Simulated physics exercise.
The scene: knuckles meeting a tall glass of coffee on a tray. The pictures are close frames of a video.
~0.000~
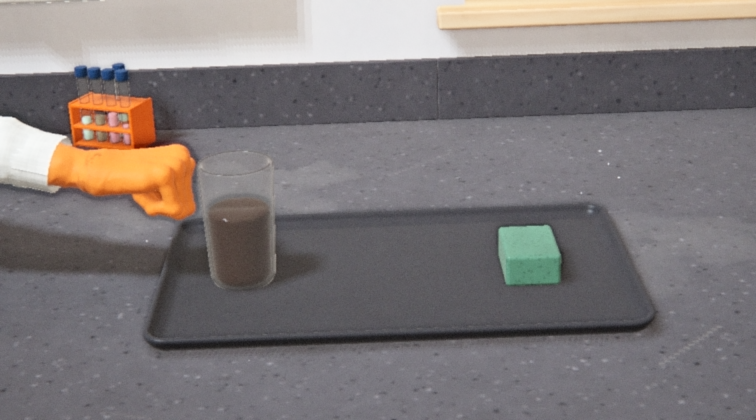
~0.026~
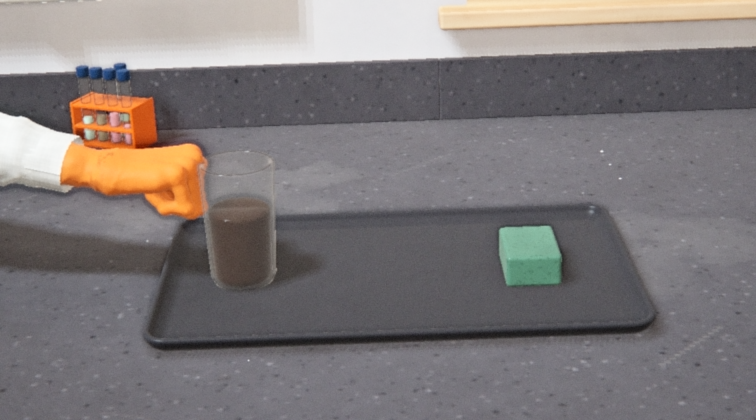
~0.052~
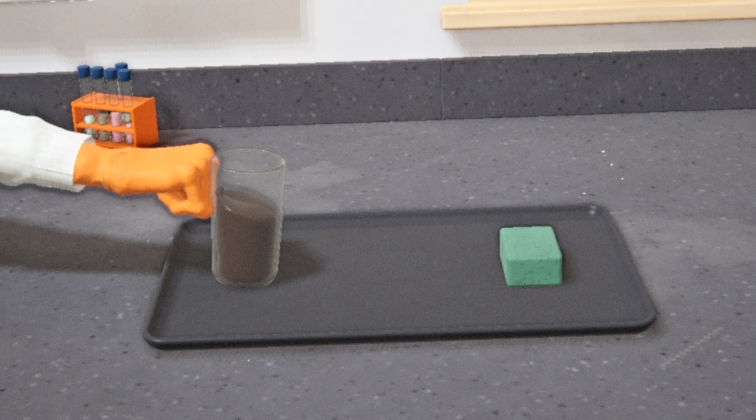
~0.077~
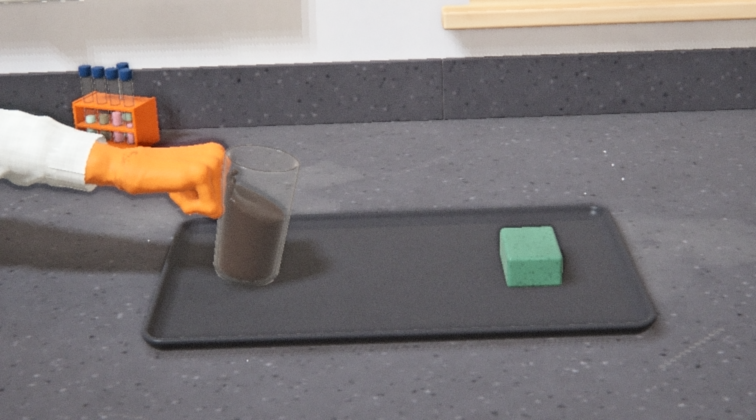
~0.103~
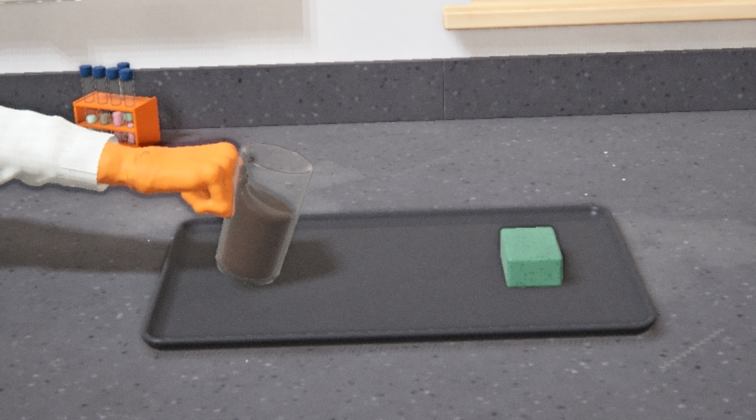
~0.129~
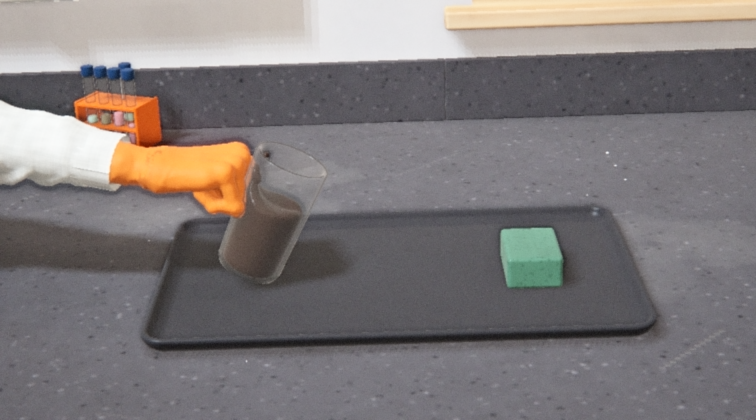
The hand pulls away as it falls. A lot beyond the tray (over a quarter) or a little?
As it turns out, under a quarter gets off the tray.
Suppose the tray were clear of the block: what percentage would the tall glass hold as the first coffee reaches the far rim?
Close to 45 per cent.
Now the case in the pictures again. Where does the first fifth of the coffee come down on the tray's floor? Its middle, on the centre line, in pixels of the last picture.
Close to (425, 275).
A moment on, the tall glass is falling and 100 per cent is in the glass, 0 on the tray and 0 above or beyond its rim.
Next, the tall glass lies on its side and 74 per cent is in the glass, 8 on the tray and 18 above or beyond its rim.
Then the tall glass lies on its side and 38 per cent is in the glass, 43 on the tray and 19 above or beyond its rim.
Later the tall glass lies on its side and 20 per cent is in the glass, 67 on the tray and 13 above or beyond its rim.
Finally, 87 per cent is held by tray and glass, 13 is off the tray.
